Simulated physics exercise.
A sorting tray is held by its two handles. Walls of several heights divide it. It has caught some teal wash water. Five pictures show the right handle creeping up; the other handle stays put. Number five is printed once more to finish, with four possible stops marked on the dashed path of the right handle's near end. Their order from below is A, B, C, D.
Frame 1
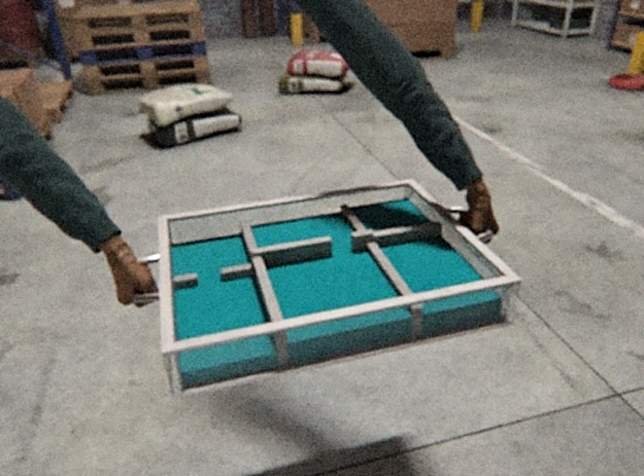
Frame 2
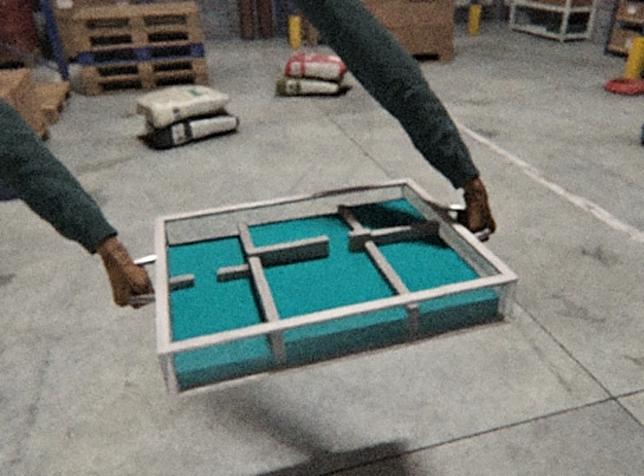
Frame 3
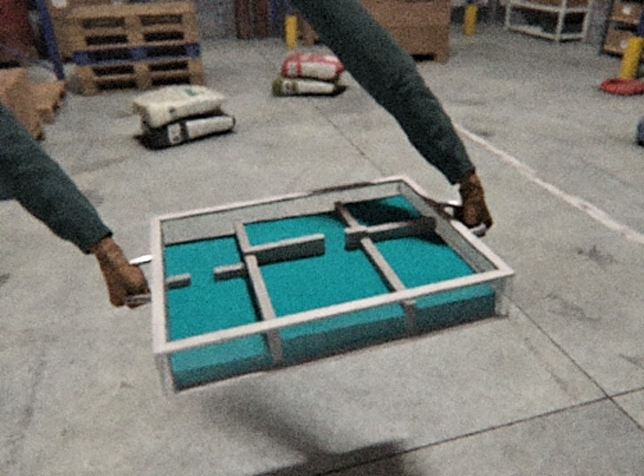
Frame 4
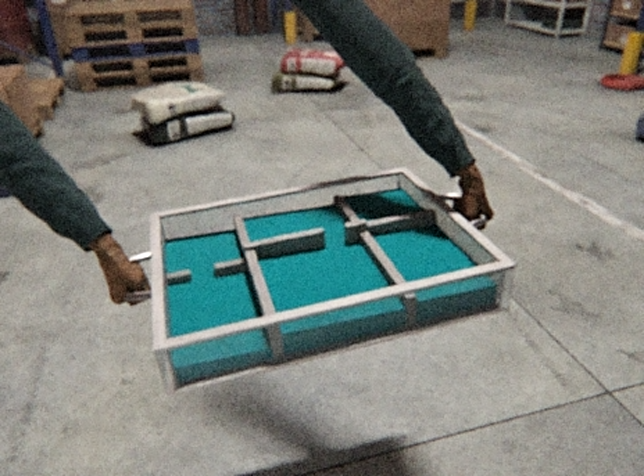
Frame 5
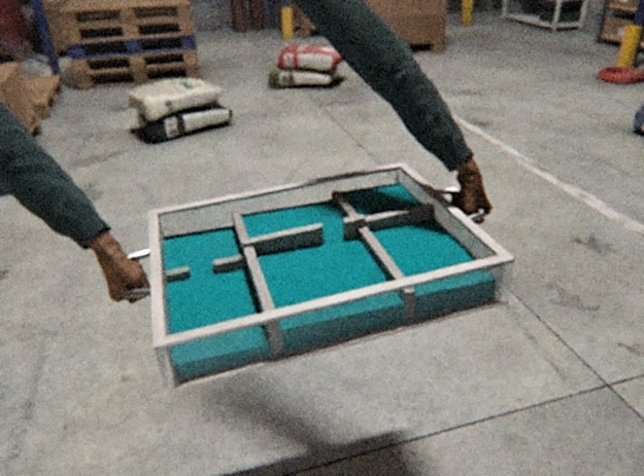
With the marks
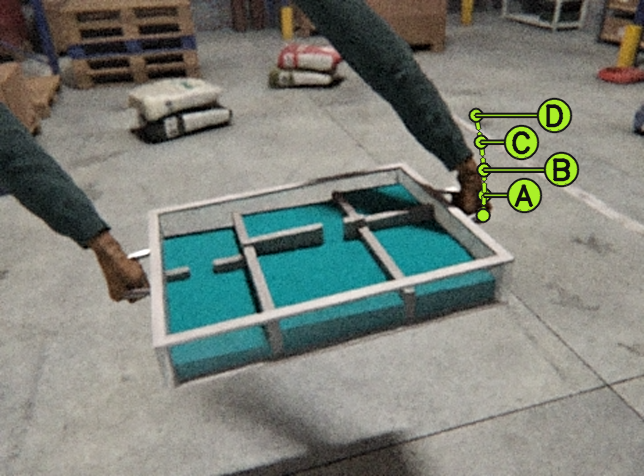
The clip opens on two hands in dark green sleeves holding a divided, pale-rimmed tray of teal liquid above a concrete warehouse floor, with stacked sacks and pallets behind. The hands tilt the tray very slightly down to the left, its right side edging up, and the dividers stay above the liquid.
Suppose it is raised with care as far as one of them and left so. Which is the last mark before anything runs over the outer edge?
I would pick mark C.
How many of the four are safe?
Three of them.
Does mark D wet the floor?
Yes, that goes wrong.
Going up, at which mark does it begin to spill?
That is mark D.
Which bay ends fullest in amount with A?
It is the front middle one.
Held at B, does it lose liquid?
No, that is safe.
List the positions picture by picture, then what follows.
The tray is level; deepest in the back right bay, at (390, 219), shallowest in the back left; right handle at (475, 222).
Tipped about 1° down to the left; no wall is crossed; right handle at (472, 221).
Tipped about 2° down to the left; no wall is crossed; right handle at (469, 216).
Tipped about 3° down to the left; no wall is crossed; right handle at (469, 208).
Tipped about 3° down to the left; deepest in the back right bay, at (382, 203), shallowest in the front left; right handle at (467, 202).
On the marked copy, A at (484, 195); B at (483, 169); C at (481, 142); D at (476, 115).
With A, nothing spills; the front middle bay holds the most.
With B, nothing spills; the front middle bay holds the most.
With C, nothing spills; the front left bay holds the most.
With D, about 4 % goes over the rim.
